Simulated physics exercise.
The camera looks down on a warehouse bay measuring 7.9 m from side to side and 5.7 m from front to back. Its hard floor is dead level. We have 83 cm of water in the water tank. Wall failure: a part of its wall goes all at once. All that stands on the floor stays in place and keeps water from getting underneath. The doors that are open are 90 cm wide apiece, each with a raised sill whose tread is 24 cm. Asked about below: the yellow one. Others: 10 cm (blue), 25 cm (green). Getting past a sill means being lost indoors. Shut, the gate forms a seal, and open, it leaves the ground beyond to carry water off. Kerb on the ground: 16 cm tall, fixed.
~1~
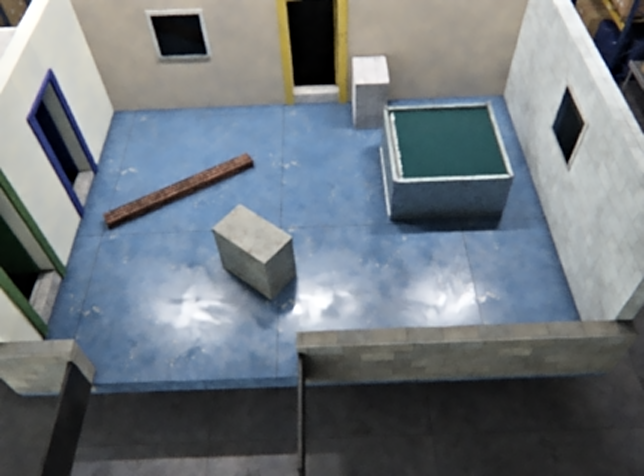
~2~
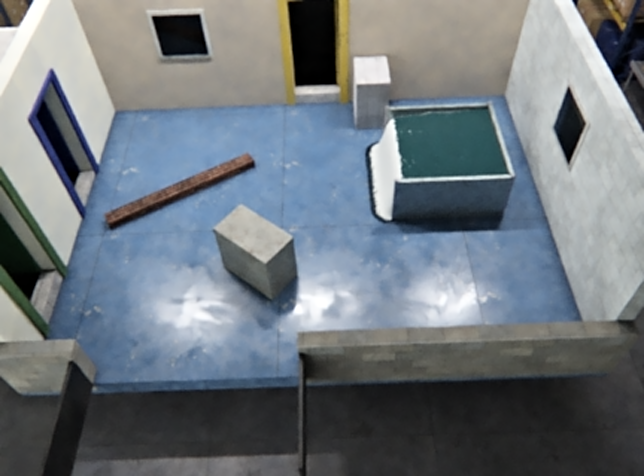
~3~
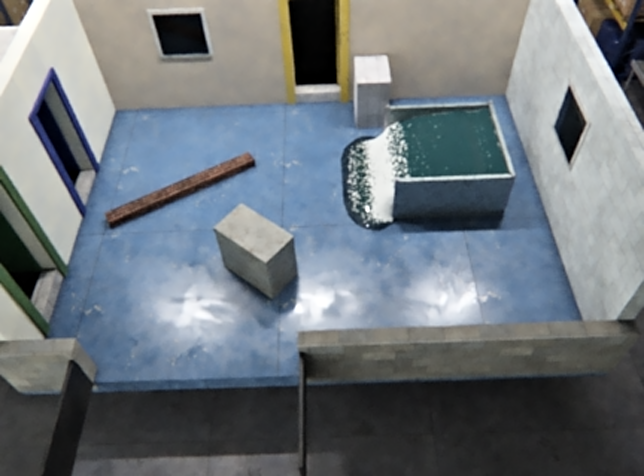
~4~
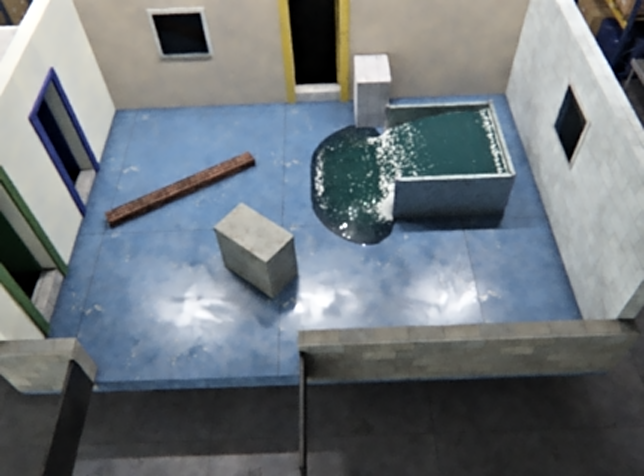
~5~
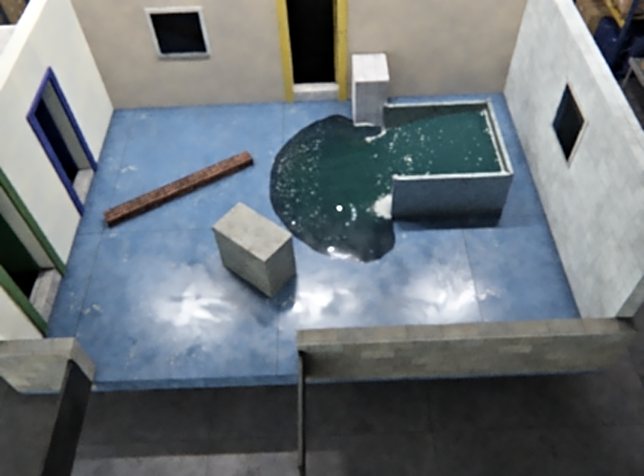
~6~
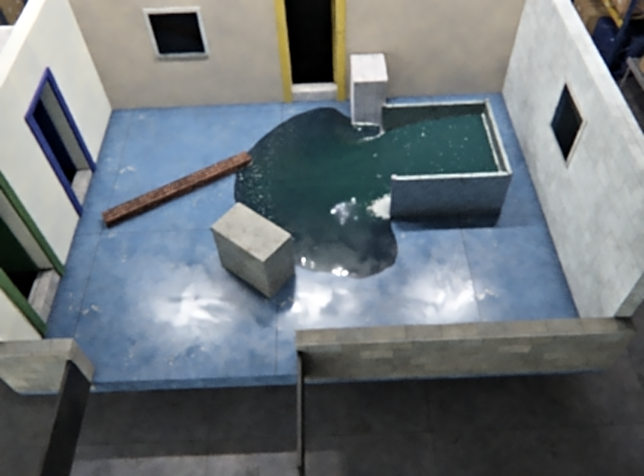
Dark green water burst through the left side of a raised tank and spread across the blue floor, reaching the back wall, the grey block and the end of the long brown beam.
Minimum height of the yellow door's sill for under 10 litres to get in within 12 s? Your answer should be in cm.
8 cm.
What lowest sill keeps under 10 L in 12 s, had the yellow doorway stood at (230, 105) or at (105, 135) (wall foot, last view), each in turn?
About 10.0 cm for the first and 29 cm for the second.
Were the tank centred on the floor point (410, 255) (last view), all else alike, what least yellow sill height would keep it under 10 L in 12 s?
At least roughly 9.0 cm high.
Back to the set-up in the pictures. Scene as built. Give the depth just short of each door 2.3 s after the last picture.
Depths, in cm - blue: 13, yellow: 6, green: 23.
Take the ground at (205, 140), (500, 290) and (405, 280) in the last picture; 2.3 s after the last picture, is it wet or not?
Okay, in order that's got wet, stayed dry and finally stayed dry.
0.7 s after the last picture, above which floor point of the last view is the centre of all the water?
My guess is close to (345, 180).
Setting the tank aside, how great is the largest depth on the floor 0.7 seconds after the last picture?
Max depth: About 30 cm.
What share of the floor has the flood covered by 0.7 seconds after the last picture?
40 %.
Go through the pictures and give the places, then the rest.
The first picture shows the water tank at (444, 144) is whole and still, 83 cm deep; the yellow door at (315, 60) is dry.
In the second picture, the front is at (374, 199), 0.3 m from the gap at (391, 170); 0.3 m2 of floor is wet, 83 cm left at the back.
In the third picture, water pours out at (391, 170) and has run 0.7 m, to (351, 207); about 13 cm deep outside, 81 cm at the back.
In the fourth picture, the gap is at (391, 171), the front 1.3 m out at (315, 198); the back of the water tank holds 72 cm.
In the fifth picture, the gap is at (389, 170), the front 2.0 m out at (276, 201); the back of the water tank holds 71 cm.
In the sixth picture, the gap is at (388, 171), the front 2.6 m out at a hidden place; the back of the water tank holds 66 cm; 0.4 m in a straight line remain to the yellow door at (313, 58).
Then, 0.7 s after the last picture water covers 40 % of the floor, deepest (30 cm) near (266, 248); 6 cm at the yellow door, 0 litres in over its 24 cm sill.
Then, 2.3 s after the last picture water covers 60 % of the floor, deepest (34 cm) near (33, 368); 6 cm at the yellow door, 0 litres in over its 24 cm sill.
Then, 11.3 s after the last picture water covers 95 % of the floor, deepest (6 cm) near (350, 356); 6 cm at the yellow door, 0 litres in over its 24 cm sill.
At the yellow door as built, the water peaked near 10 cm, 7.3 s after the last picture.
Run again over the same 12 s with other heights there, 24 litres in over 6.5 cm, 5 litres over 9 cm. The limit of 10 litres is kept from about 8 cm up.
